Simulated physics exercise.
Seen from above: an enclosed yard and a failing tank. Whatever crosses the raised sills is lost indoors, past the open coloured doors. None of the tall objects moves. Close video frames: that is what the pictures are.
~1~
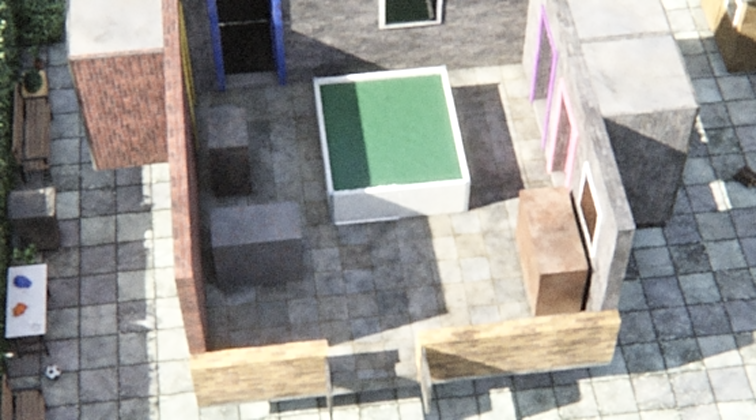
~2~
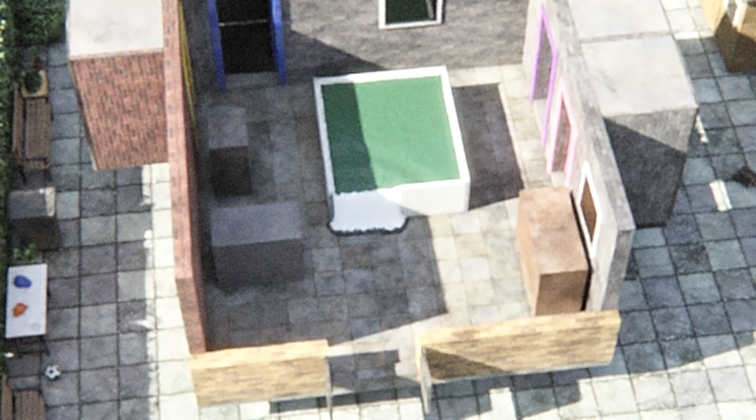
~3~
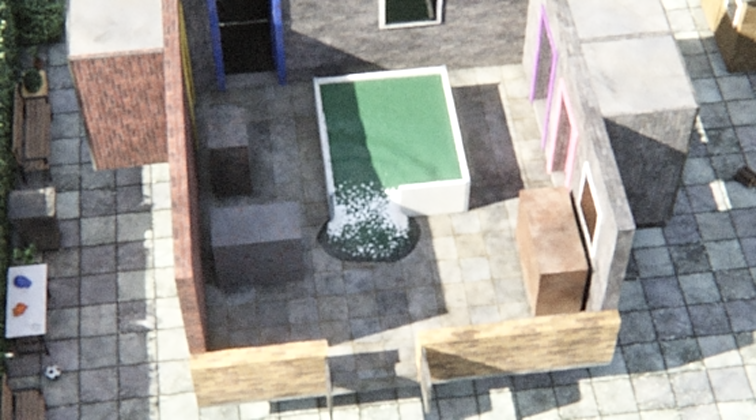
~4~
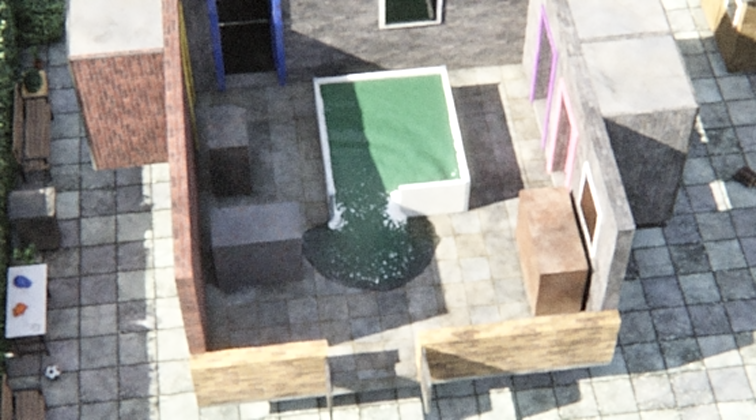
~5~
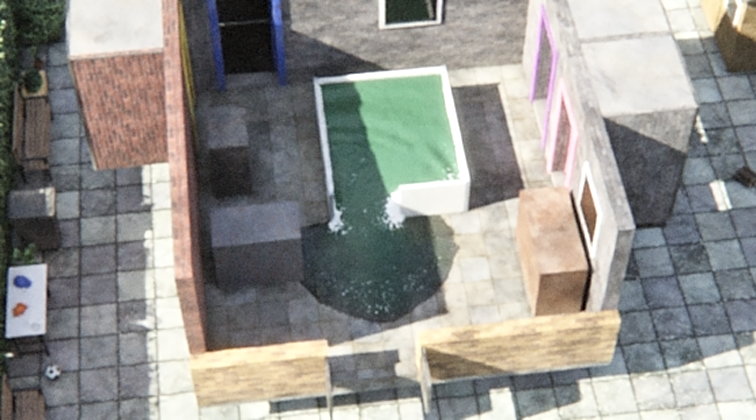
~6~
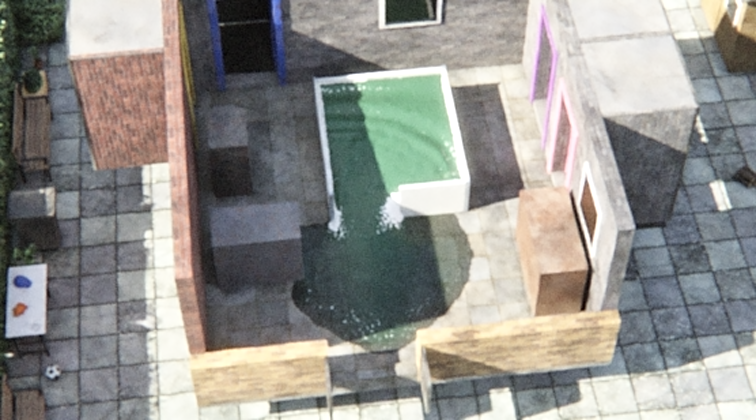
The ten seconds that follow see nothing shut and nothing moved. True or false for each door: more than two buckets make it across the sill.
Blue door: False; yellow door: False; purple door: False; pink door: False.
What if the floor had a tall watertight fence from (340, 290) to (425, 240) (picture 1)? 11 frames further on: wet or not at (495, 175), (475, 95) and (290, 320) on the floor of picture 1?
Results in order: Bone-dry / bone-dry / swamped.
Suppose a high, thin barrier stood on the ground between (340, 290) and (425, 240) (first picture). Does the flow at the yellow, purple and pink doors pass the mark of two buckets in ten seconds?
Briefly, yellow remains below; purple remains below; pink ends up above.
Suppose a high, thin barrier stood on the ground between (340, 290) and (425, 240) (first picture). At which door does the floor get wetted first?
Answer: The pink-painted one.
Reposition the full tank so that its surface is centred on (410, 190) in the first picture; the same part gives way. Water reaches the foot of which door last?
The door marked blue.
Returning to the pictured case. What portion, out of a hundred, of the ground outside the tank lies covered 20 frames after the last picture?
About 45 percent.
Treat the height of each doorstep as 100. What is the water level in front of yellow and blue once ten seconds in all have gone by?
Roughly 10 per cent, then 20 per cent.
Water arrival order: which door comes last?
It's the blue one.
A moment on, water covers 30 % of the floor; the blue door not reached, the yellow door not reached, the purple door not reached, the pink door not reached.
Next, water covers 40 % of the floor; the blue door not reached, the yellow door not reached, the purple door not reached, the pink door not reached.
Then, water covers 45 % of the floor; the blue door not reached, the yellow door not reached, the purple door not reached, the pink door wet at the sill, nothing in.
Later, water covers 75 % of the floor; the blue door wet at the sill, nothing in, the yellow door wet at the sill, nothing in, the purple door wet at the sill, nothing in, the pink door wet at the sill, nothing in.
In the end, water covers 95 % of the floor; the blue door wet at the sill, nothing in, the yellow door wet at the sill, nothing in, the purple door wet at the sill, nothing in, the pink door wet at the sill, nothing in.
